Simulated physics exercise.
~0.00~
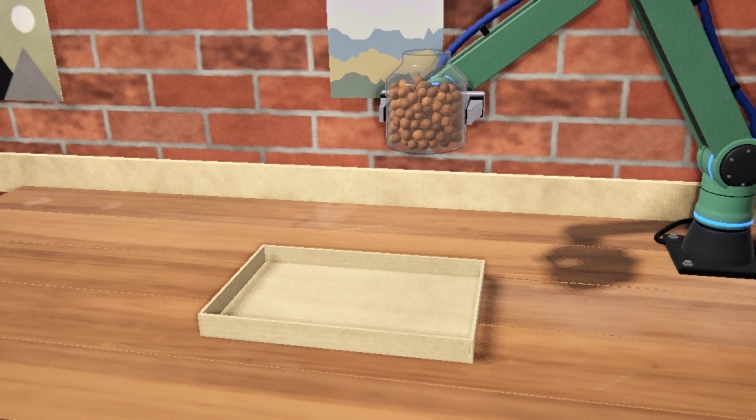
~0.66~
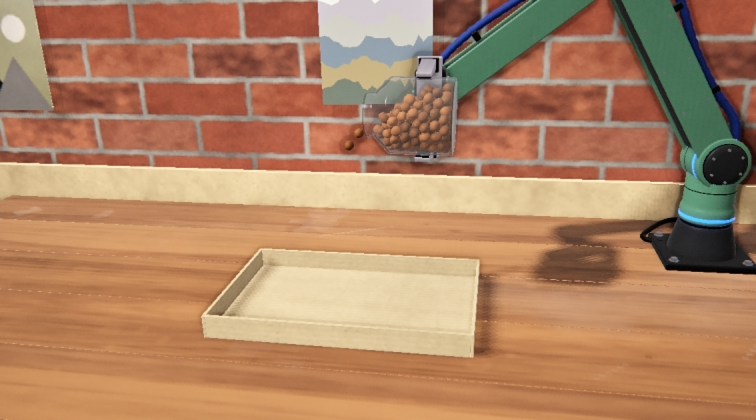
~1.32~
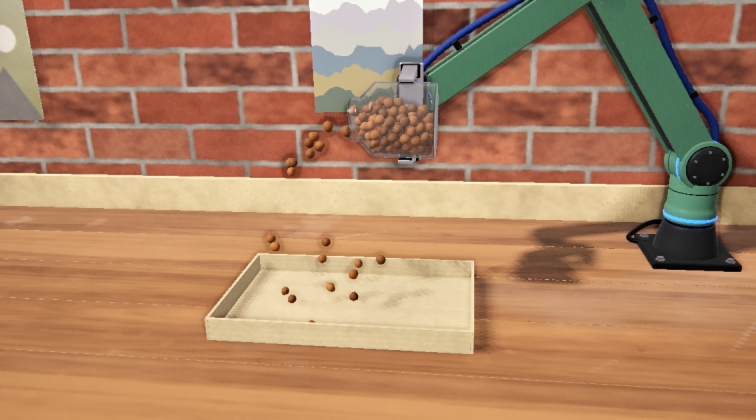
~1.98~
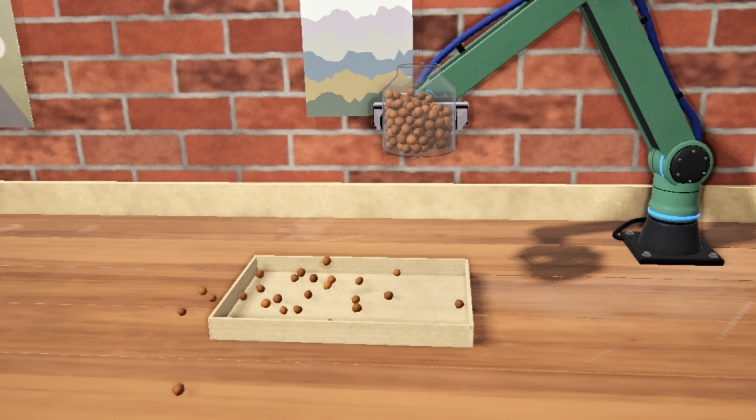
At first, a green robot arm holds a clear jar full of round brown nuts upright above a shallow, pale tray on a wooden table, with a brick wall behind. The arm tips the jar onto its side, its mouth facing left, and a few nuts begin to spill out. More tumble down in a loose stream, some landing in the tray and bouncing around it. The arm then turns the jar upright again, still holding most of the nuts. A small scattering lies in the tray, while a few sit on the table to its left.
